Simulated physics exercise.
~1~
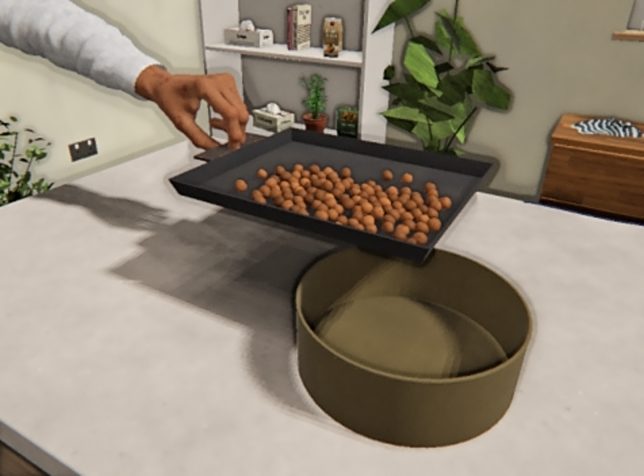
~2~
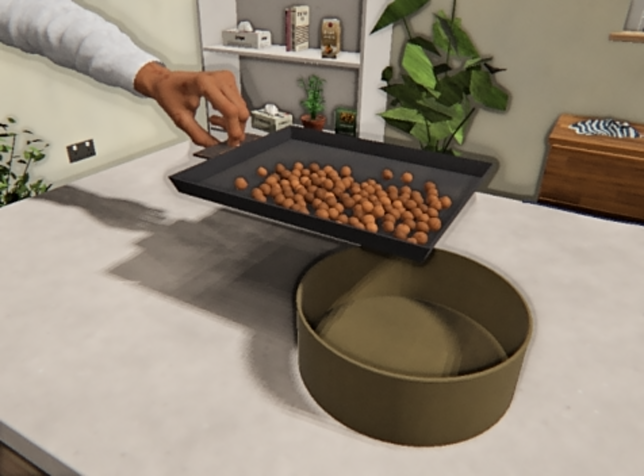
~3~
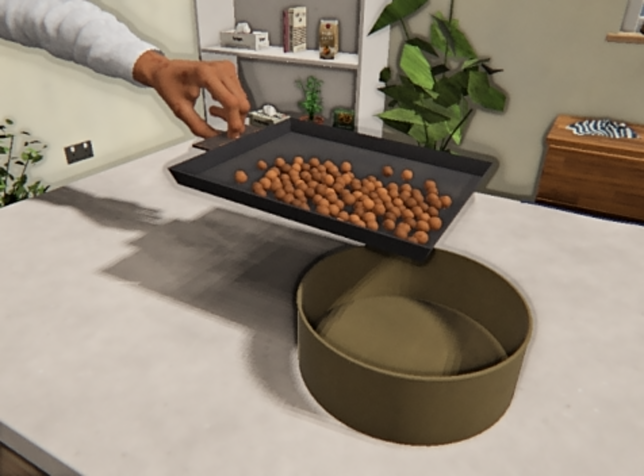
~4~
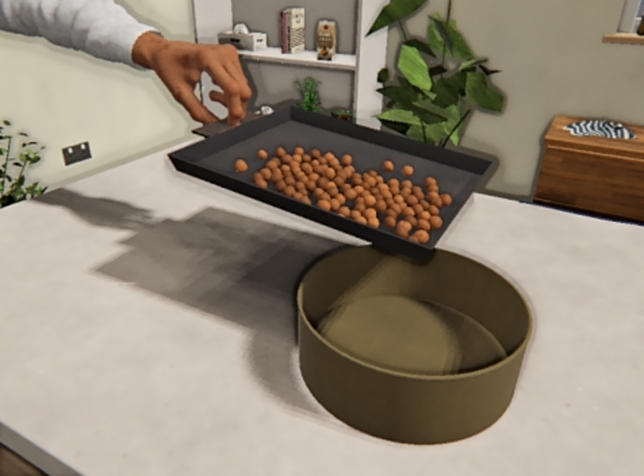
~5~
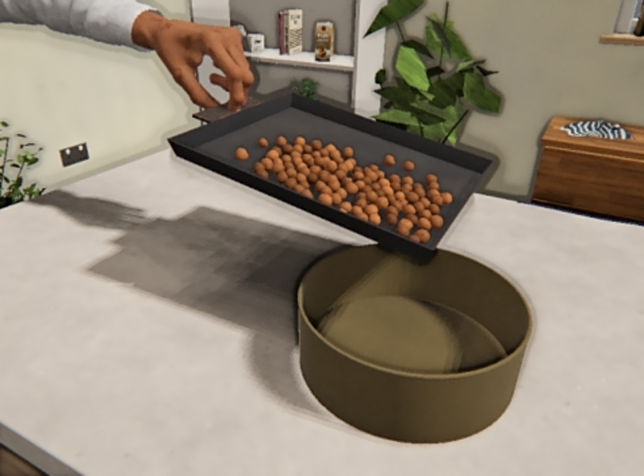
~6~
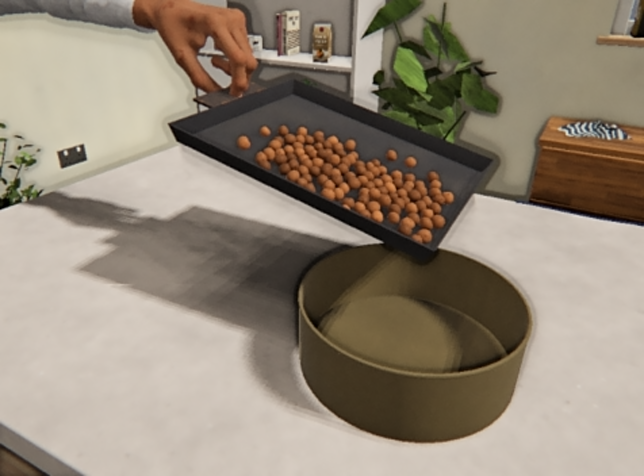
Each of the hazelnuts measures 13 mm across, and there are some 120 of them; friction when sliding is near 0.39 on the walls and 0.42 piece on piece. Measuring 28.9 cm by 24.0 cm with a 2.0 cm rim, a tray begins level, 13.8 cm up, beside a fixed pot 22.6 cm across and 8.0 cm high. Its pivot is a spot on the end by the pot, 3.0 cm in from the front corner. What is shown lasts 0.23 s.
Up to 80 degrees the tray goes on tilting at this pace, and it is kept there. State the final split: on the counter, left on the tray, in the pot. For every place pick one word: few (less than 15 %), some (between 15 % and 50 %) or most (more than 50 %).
Counter gets some, left on the tray gets few, pot gets most.
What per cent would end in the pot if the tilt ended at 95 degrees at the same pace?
Around 75 per cent, then.
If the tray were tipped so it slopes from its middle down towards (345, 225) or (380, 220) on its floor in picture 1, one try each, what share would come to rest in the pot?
The share comes to about 90 in a hundred, then about 100 in a hundred.
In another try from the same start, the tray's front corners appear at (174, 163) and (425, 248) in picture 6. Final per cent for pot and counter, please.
Pot 90; counter 10.
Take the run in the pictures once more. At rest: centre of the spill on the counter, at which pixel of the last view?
Spill centre at rest: About (566, 327).
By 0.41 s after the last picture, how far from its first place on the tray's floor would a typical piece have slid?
It has moved some 5 cm from its start.
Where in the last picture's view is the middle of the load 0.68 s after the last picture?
Somewhere about (445, 184) in the last view.
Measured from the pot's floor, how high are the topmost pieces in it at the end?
Close to 2.5 cm up.
Then, 0.41 s after the last picture, tilt 46 degrees; the tray holds 100 %, the pot 0 %.
Then, 0.68 s after the last picture, tilt 67 degrees; the tray holds 100 %, the pot 0 %.
Then, 1.06 s after the last picture, tilt 80 degrees; the tray holds 20 %, the pot 55 %.
In the end, counter 25 %, tray 0 %, pot 75 %.
